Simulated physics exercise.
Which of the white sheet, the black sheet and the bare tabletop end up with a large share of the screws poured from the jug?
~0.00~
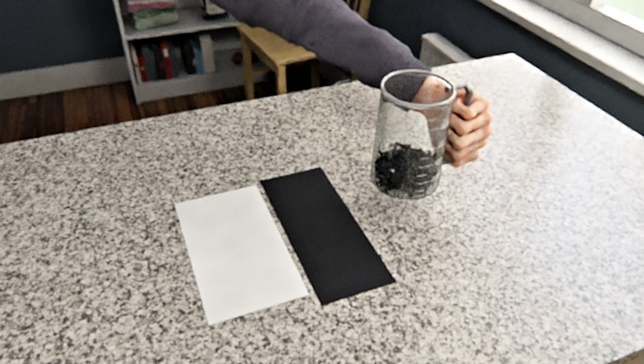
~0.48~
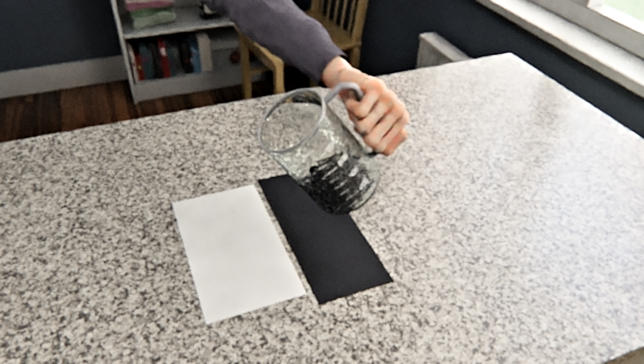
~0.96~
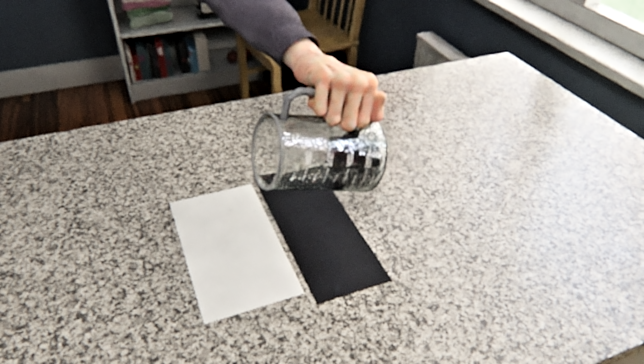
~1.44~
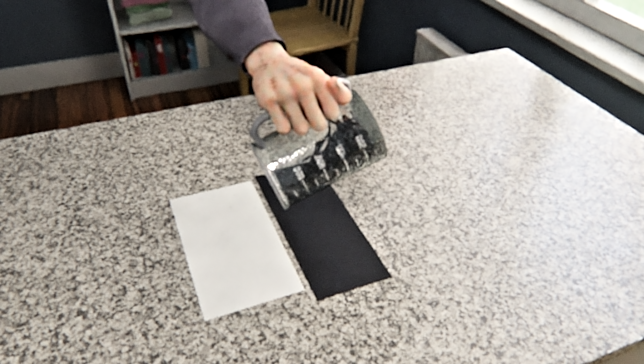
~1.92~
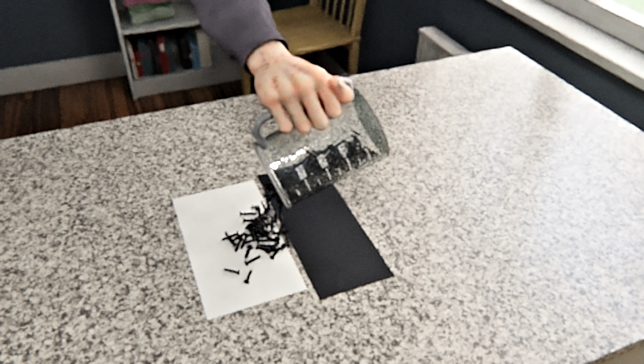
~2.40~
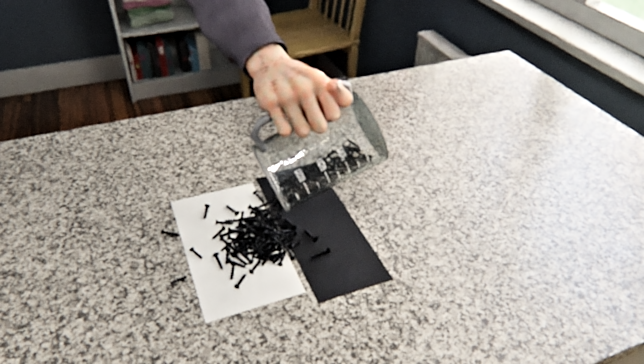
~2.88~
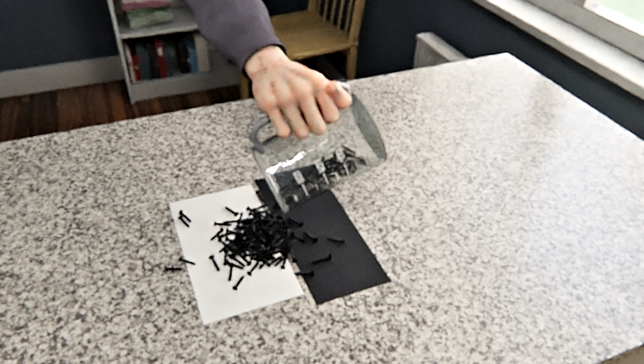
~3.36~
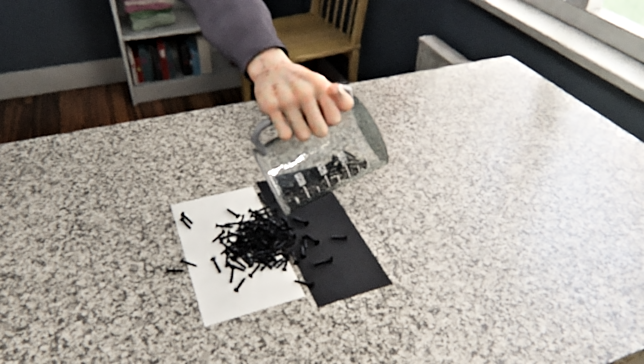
Only the white sheet ends up with a large share, holding most of the screws in a pile. The black sheet and the bare tabletop each get just a small portion.
